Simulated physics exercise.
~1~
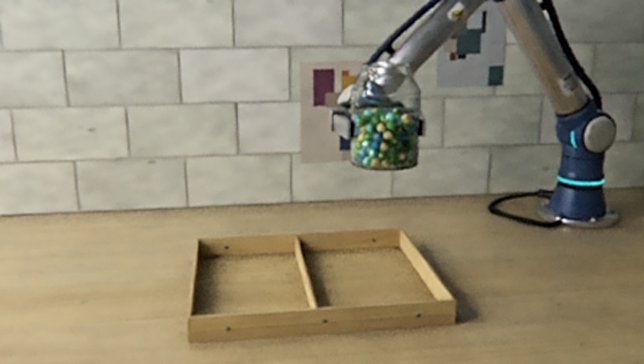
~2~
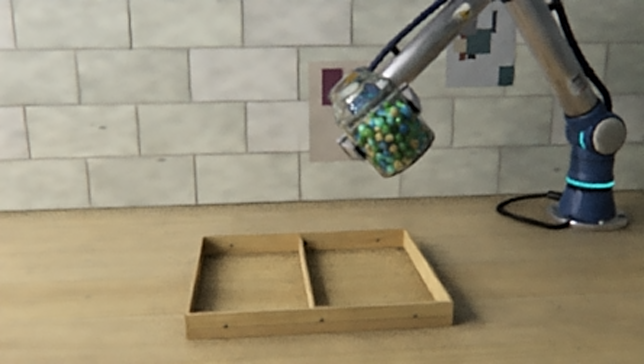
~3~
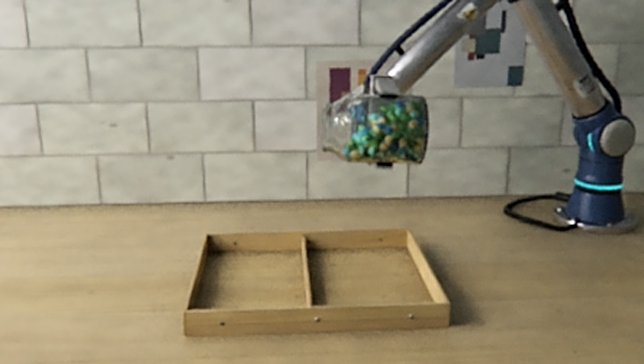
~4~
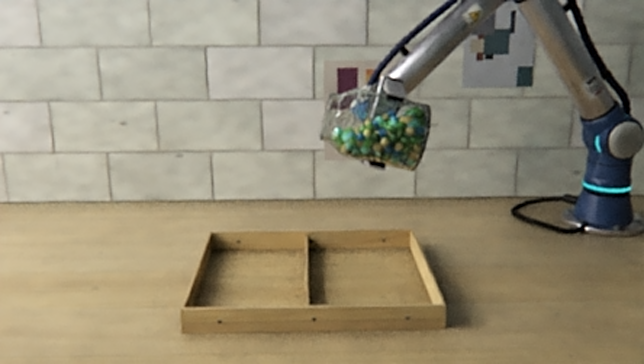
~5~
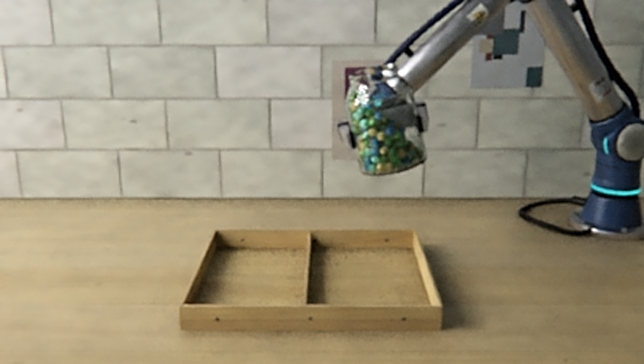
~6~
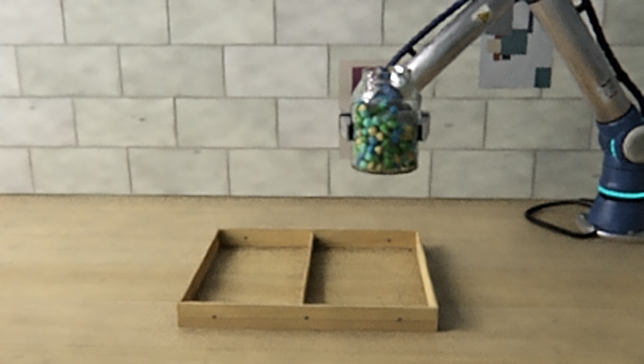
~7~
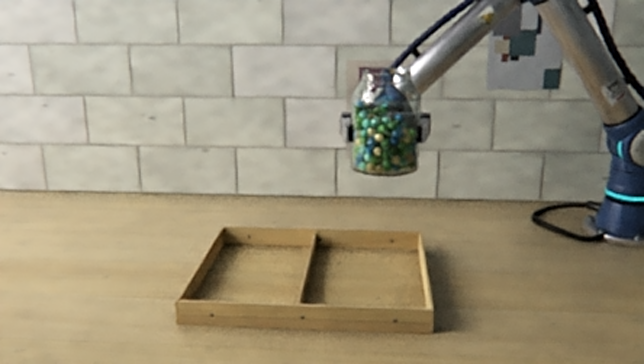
A robot arm tips a jar of colourful sweets sideways, then stands it upright, spilling none.
